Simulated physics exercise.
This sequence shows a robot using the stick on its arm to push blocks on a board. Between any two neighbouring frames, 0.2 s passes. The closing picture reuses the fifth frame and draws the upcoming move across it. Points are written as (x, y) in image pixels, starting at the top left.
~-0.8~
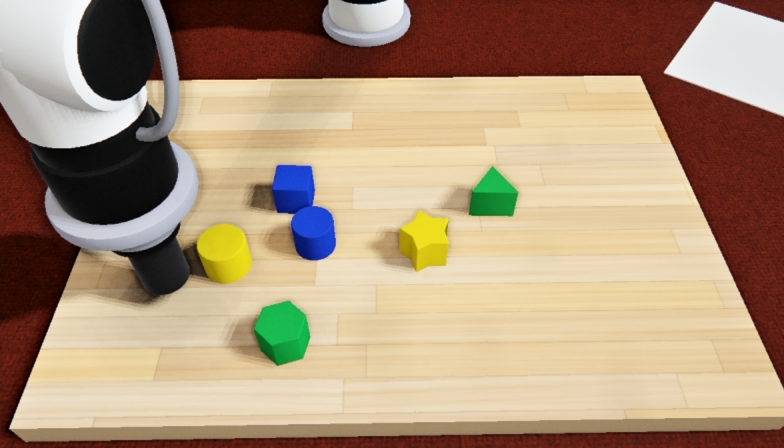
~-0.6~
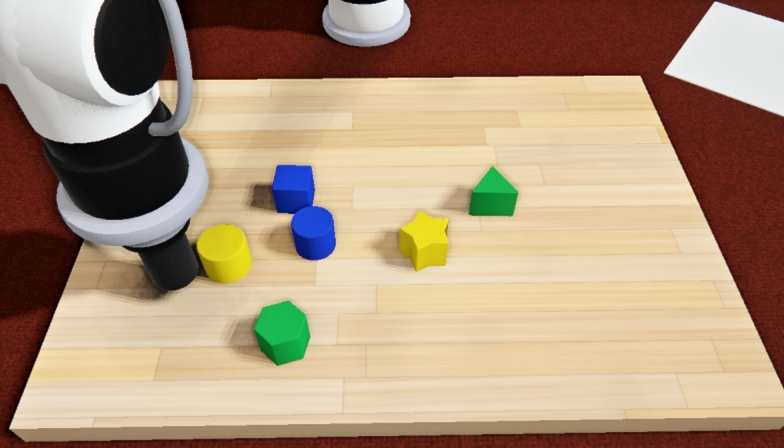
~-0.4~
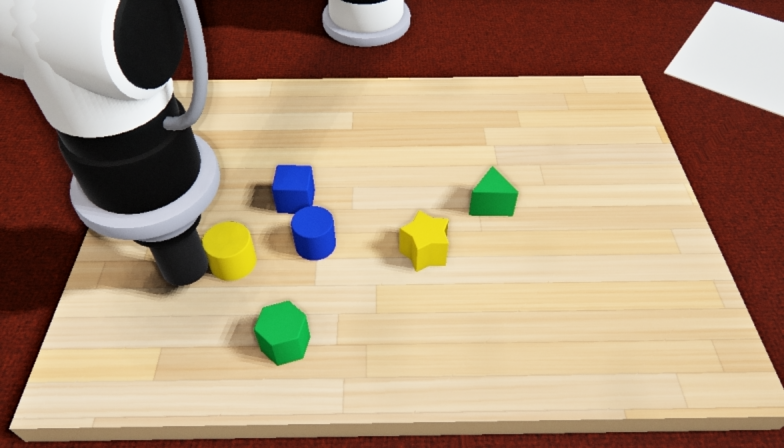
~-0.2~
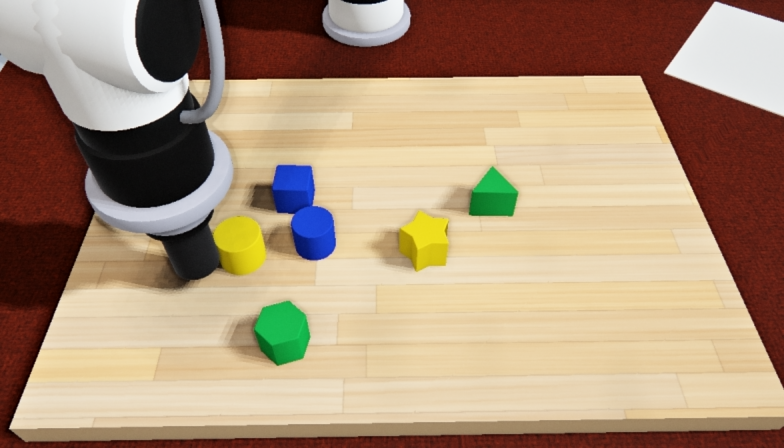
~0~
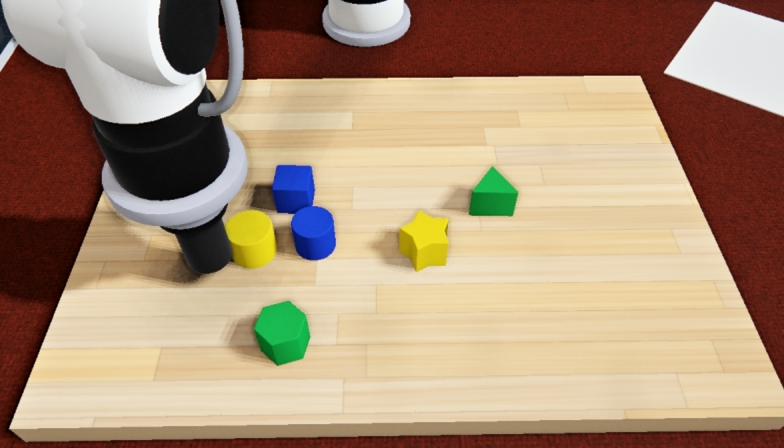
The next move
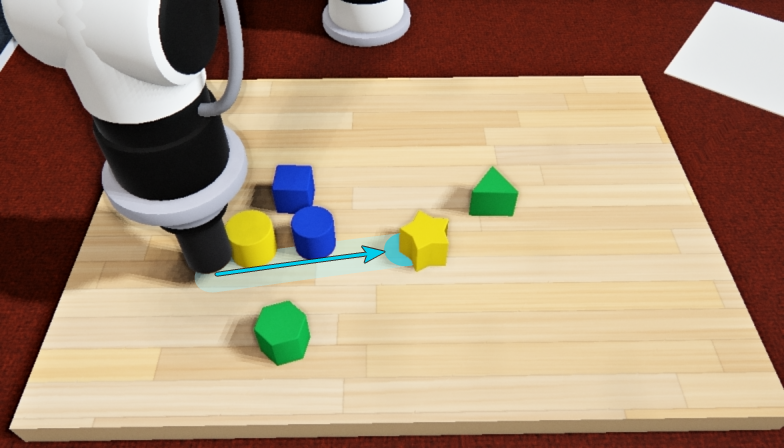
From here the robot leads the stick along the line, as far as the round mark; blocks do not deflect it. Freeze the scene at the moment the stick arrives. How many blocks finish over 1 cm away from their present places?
I think three or more will be displaced.
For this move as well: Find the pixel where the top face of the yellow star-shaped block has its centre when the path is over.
Its top middle is near (454, 230).
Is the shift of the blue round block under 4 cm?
That would be a no.
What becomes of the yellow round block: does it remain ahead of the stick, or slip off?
Prediction: Slipped aside.
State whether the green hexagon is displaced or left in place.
The green hexagon keeps its place.
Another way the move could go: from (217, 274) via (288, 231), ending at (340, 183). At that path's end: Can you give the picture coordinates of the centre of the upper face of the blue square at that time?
The centre of its top face lies at (312, 142).
Path on the board, from (217, 274) directly to (405, 249).
What follows on the original path. One third of the way, stick at (279, 248); yellow round block at (289, 207); blue round block at (333, 212).
Two thirds of the way, stick at (343, 240); yellow round block at (301, 204); blue square at (291, 174); blue round block at (356, 202).
At the end, stick at (406, 232); yellow round block at (301, 204); green hexagon in place; blue square at (291, 174); blue round block at (375, 197); yellow star-shaped block at (454, 230).
